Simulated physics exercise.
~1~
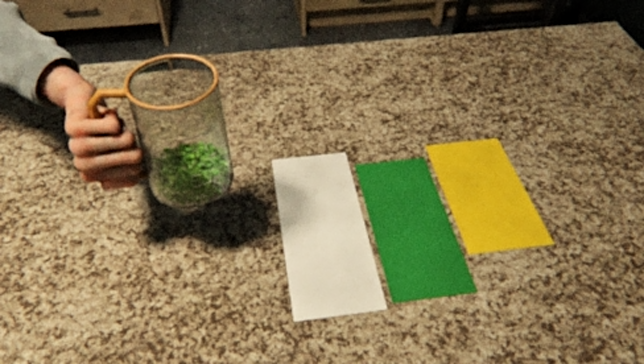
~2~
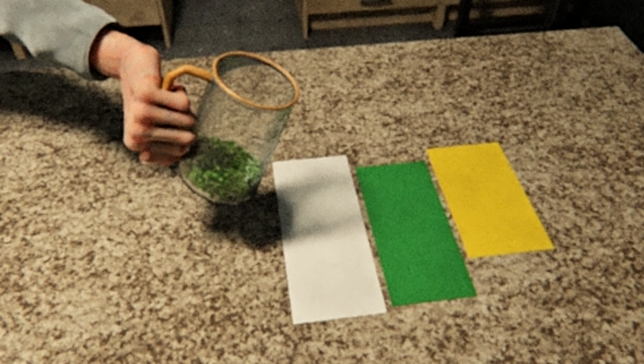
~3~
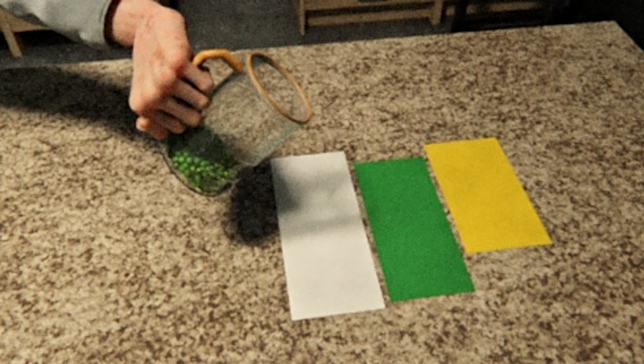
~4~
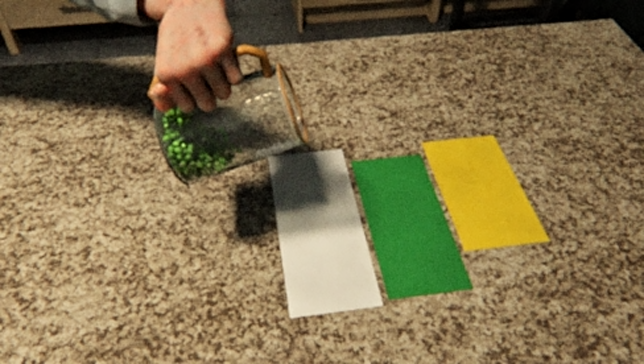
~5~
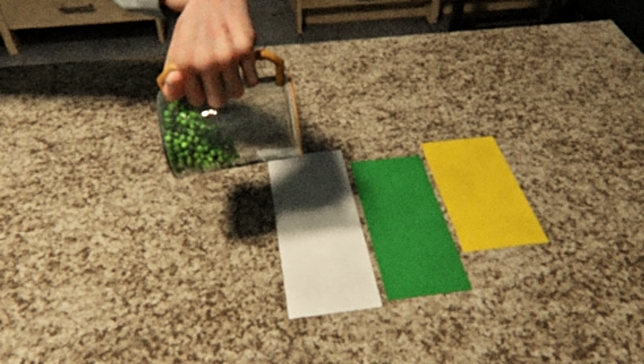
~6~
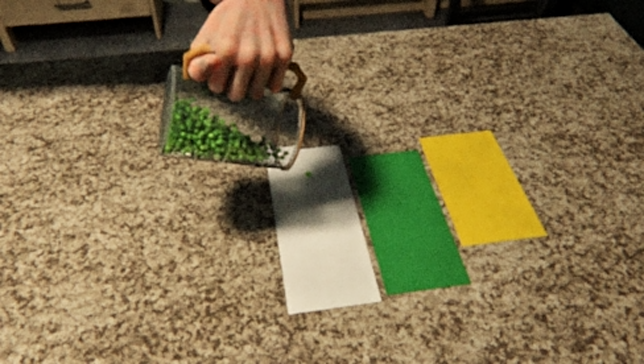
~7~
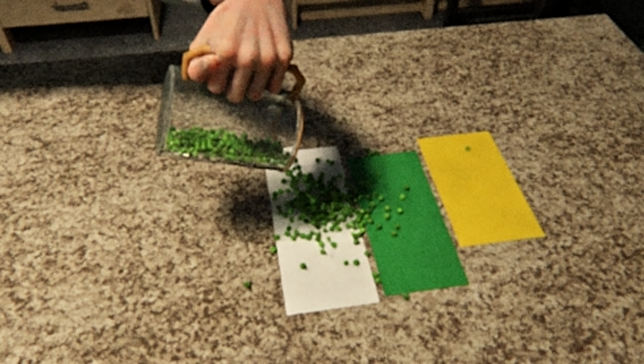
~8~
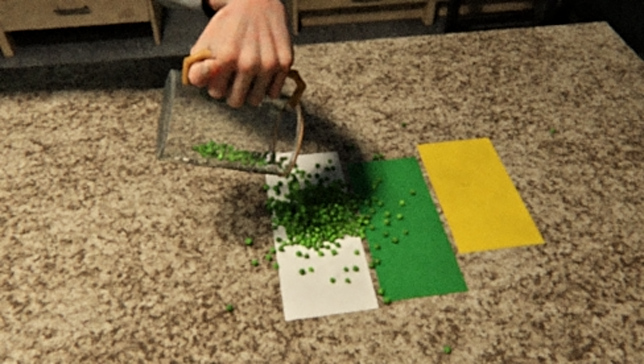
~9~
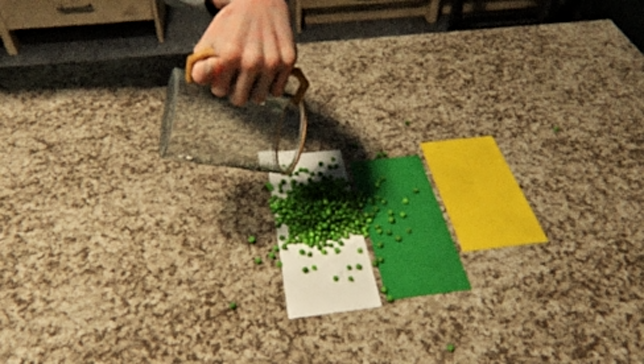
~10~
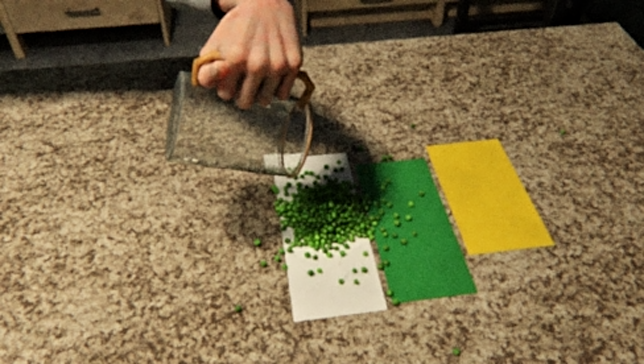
Green peas spilled from a clear jug as a hand moved it right and tipped it over beside white, green and yellow mats, leaving most heaped on the white mat, some on the green, a few on the table, and the jug empty.
